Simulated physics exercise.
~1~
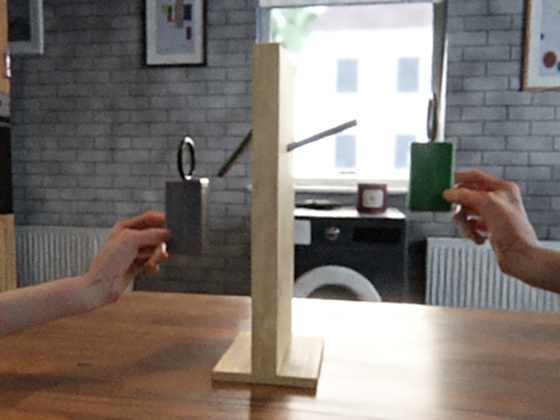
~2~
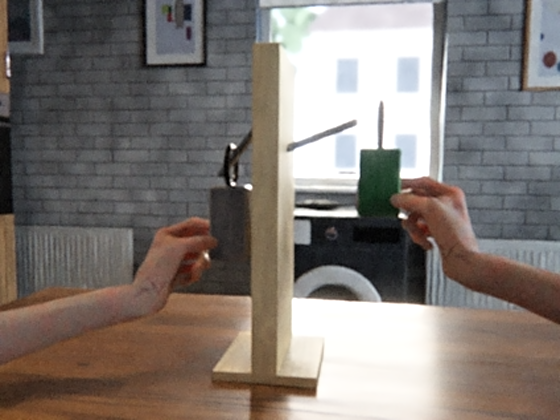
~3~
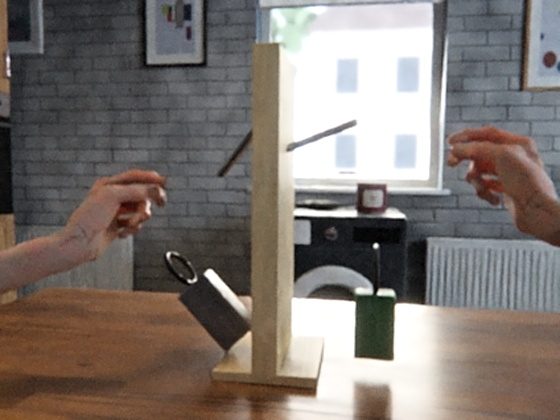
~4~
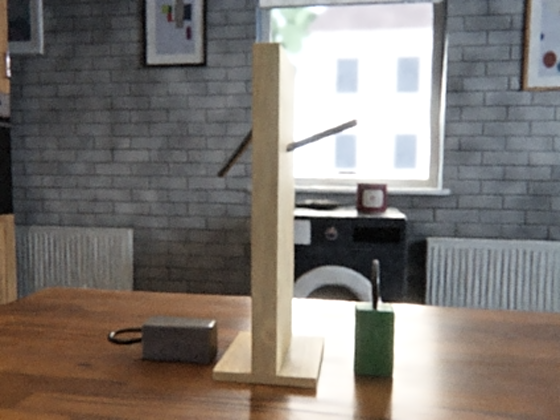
Two hands bringing a grey pouch and a green pouch toward a wooden peg stand, letting go, and both dropping onto the table.
